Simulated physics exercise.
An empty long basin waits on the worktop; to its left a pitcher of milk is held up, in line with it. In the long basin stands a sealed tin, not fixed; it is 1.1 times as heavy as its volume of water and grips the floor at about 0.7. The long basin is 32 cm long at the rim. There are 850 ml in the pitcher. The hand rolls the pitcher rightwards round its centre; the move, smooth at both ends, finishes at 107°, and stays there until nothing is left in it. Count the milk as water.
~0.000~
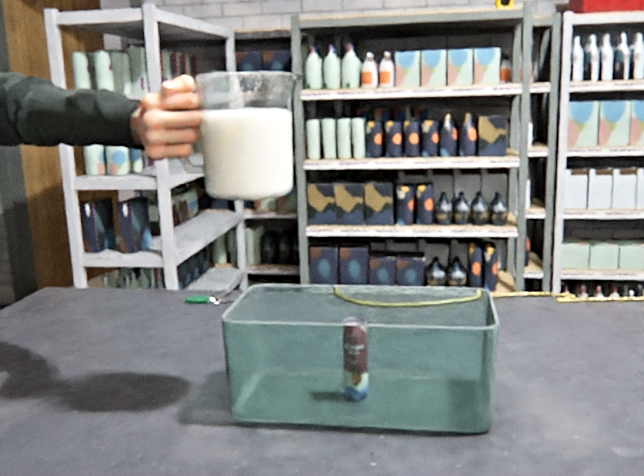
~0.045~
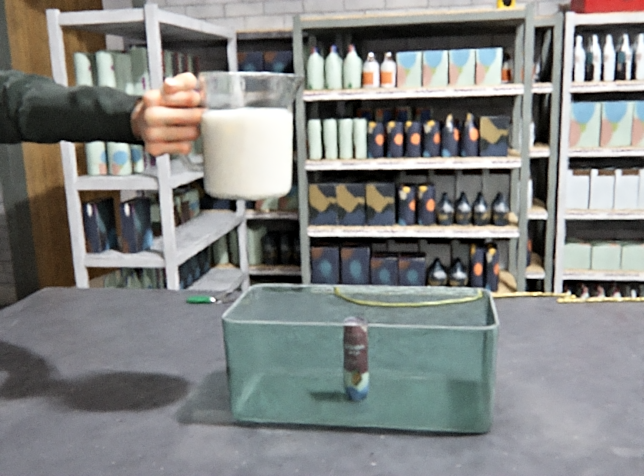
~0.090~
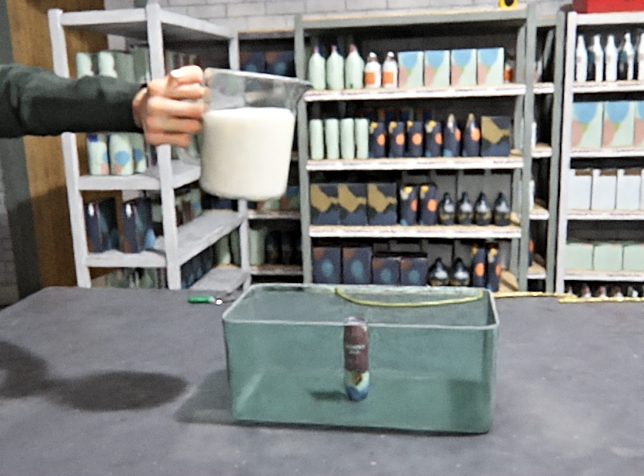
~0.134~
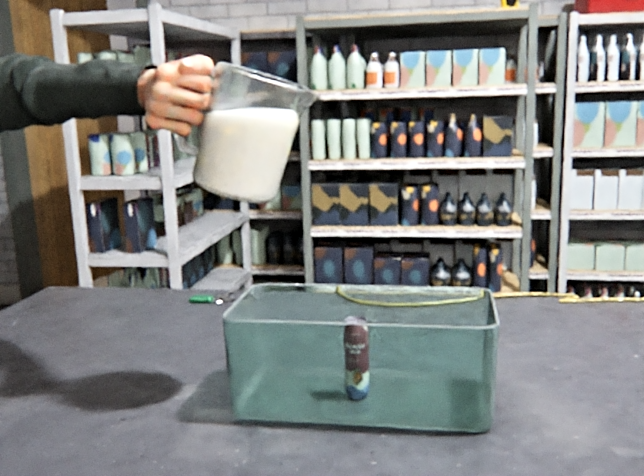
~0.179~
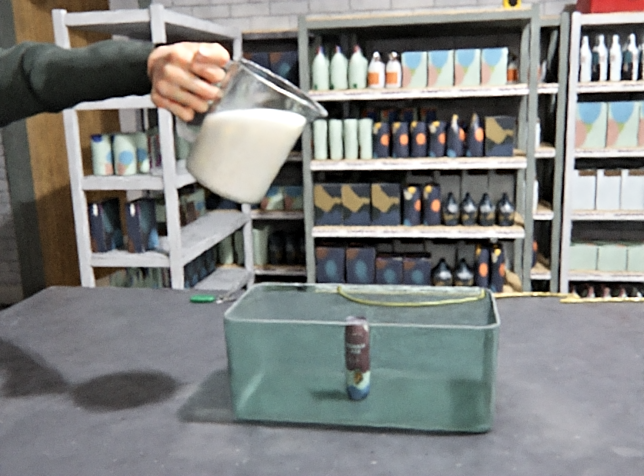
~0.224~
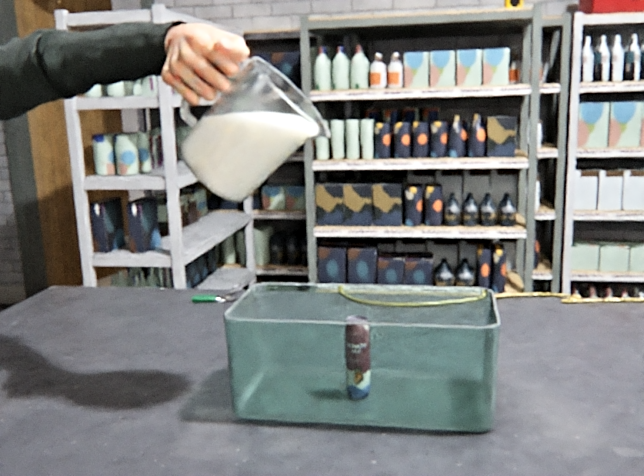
A hand rolling a pitcher of milk rightwards, smoothly from upright to a steep tilt, above a worktop with a long basin.
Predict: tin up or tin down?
The tin stays up.
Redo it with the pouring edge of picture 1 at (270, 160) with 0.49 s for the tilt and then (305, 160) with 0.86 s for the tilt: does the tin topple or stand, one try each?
First it keeps standing; then it goes over.
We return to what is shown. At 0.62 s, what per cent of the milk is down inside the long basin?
Some 52 per cent.
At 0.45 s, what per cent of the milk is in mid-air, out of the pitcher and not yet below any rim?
Near 34 in a hundred.
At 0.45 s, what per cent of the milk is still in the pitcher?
About 62 per cent.
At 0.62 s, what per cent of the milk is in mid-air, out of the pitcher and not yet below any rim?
Some 28 per cent.
By 0.45 s the tilt is 106° and 61 per cent is still to pour; the tin stands where it began.
By 0.62 s the tilt is 107° and 19 per cent is still to pour; the tin stands where it began.
By 0.80 s the tilt is 107° and 5 per cent is still to pour; the tin stands where it began.
By 0.99 s the tilt is 107° and 0 per cent is still to pour; the tin stands where it began.
At rest the tin stands where it began.
